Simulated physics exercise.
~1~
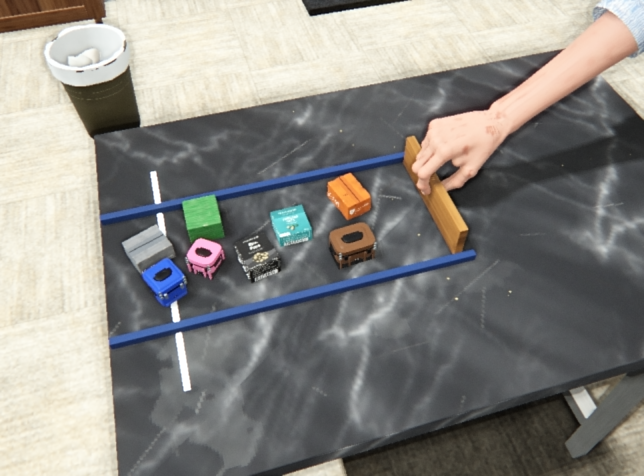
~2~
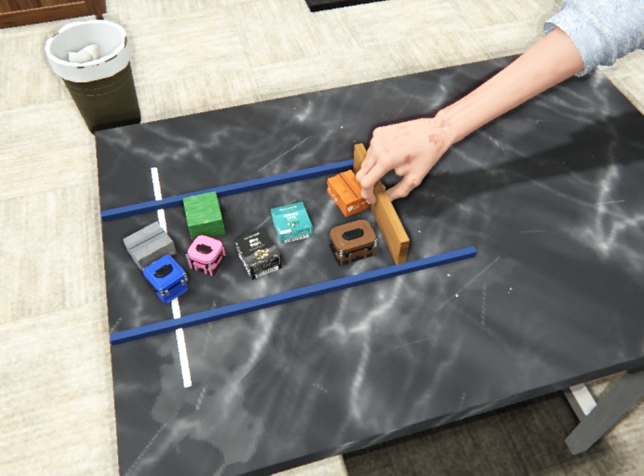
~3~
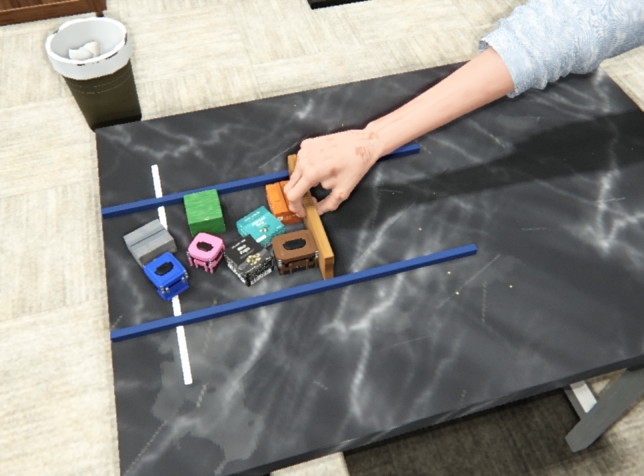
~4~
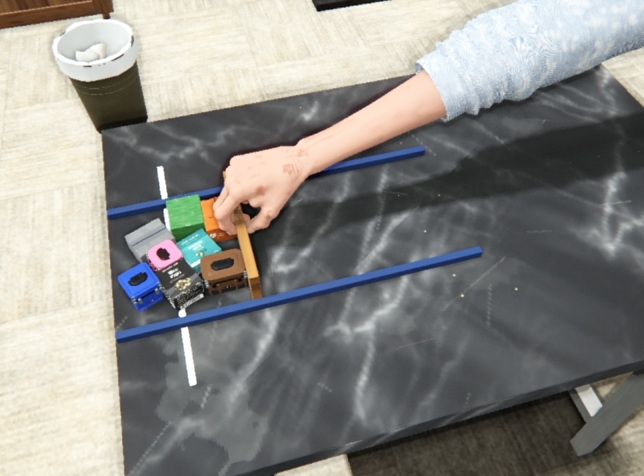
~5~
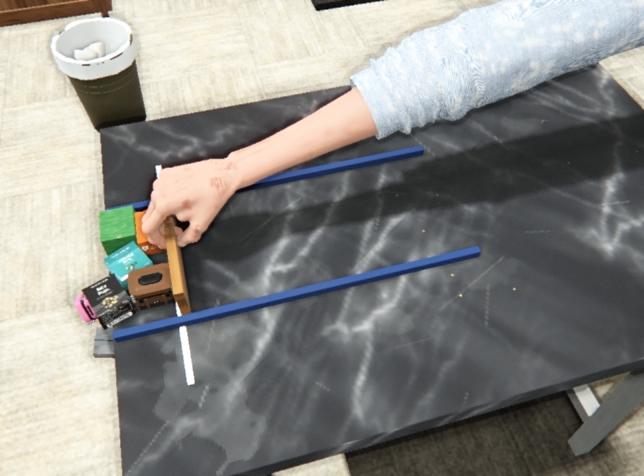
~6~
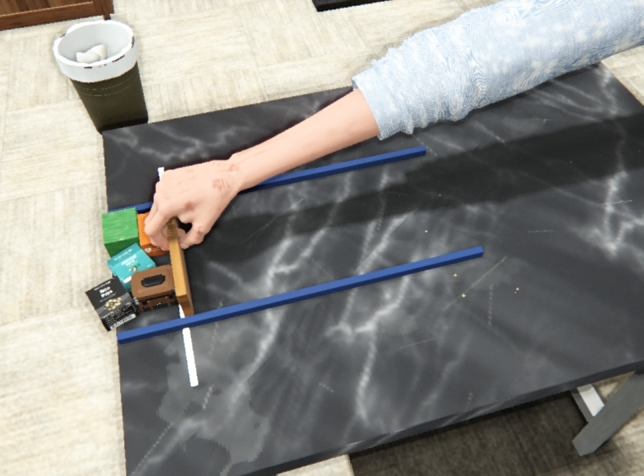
At the start, eight small colorful boxes and cases sit scattered between two blue rails on a dark marbled table, with a hand holding a wooden board upright to their right. The hand slides the board left, reaching the orange box and brown case first. These press into the teal and black ones, and soon the whole group bunches up and shifts toward the table's left edge. The blue, grey and pink ones go over the edge as the board reaches the white tape. The board stops there, leaving the green, orange, teal, brown and black ones crowded at the edge.
